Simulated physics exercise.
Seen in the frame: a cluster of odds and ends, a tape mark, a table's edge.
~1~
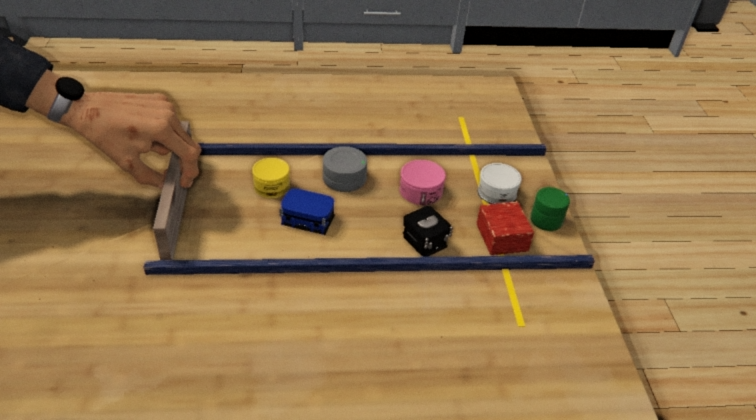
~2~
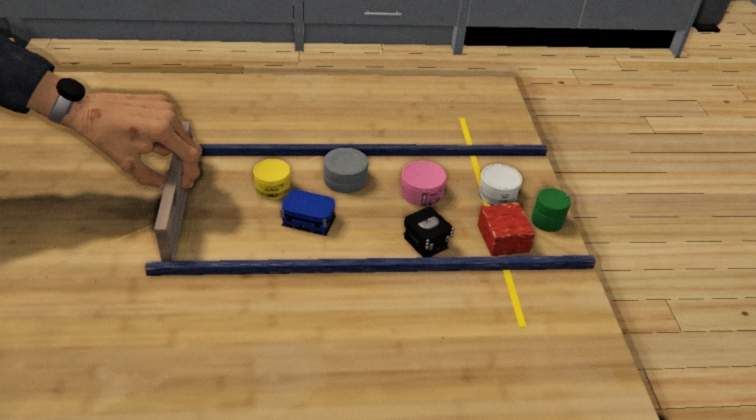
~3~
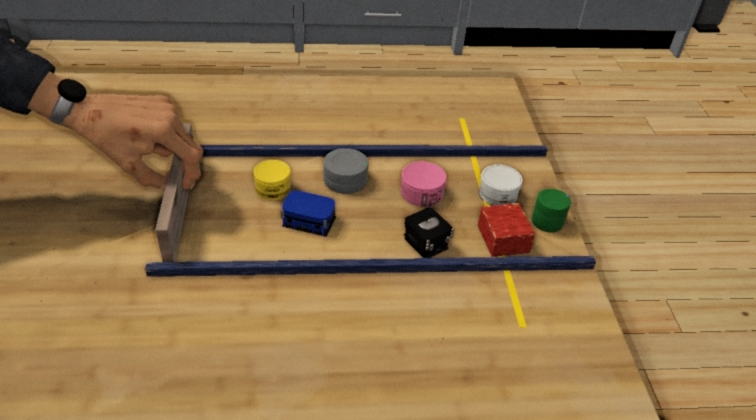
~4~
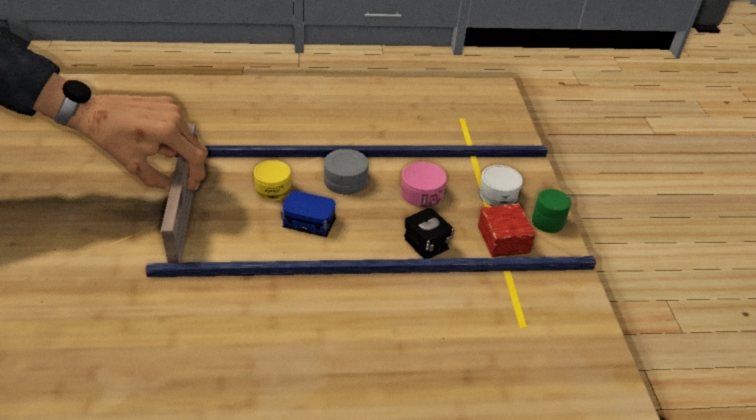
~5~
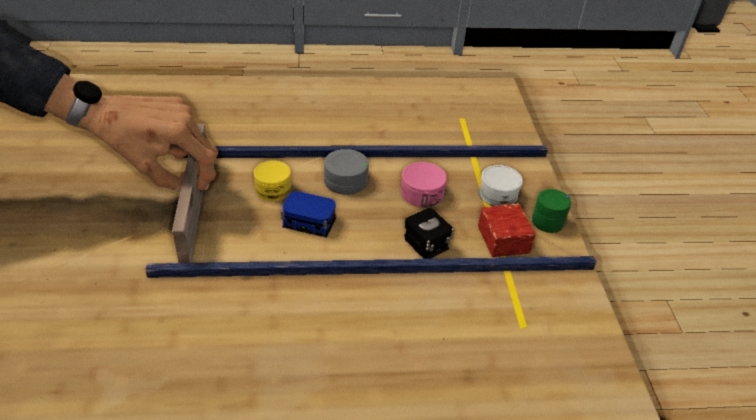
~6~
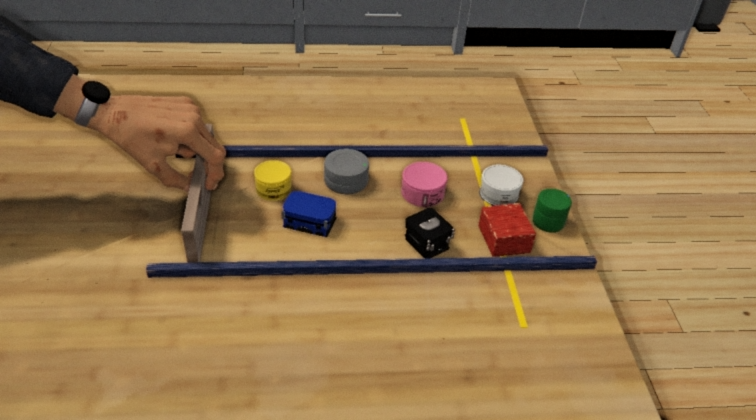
At the start, a hand holds a small upright board at the left end of a wooden tabletop, between two dark blue rails, with colourful tubs and boxes spread out to its right. The board stays nearly still, then the hand slides it slightly right, touching none of the objects, which remain in place.
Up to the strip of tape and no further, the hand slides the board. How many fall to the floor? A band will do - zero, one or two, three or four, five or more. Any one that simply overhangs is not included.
Answer - one or two.
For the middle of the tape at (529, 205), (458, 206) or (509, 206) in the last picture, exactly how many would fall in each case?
Per try: 4; 0; 1.
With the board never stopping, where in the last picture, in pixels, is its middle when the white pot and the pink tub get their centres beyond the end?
I'd say about (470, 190) for the first one and about (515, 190) for the second.
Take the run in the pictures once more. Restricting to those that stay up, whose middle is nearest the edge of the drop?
It would be the green lid, I'd say.
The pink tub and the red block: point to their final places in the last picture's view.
The pink tub ends at (540, 182) and the red block at (560, 233).
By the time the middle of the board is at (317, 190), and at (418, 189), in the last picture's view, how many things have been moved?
Note: First position 3; second position 6.
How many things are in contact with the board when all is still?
The number is 4.
Early on, none off yet; green lid at rest near (552, 210); white pot at rest near (501, 186); red block at rest near (506, 230).
A while later, none off yet; green lid at rest near (552, 210); white pot travelled about its own width near (534, 185); red block moving near (515, 231).
Finally, the number that fall off is one or two; lost, white pot.
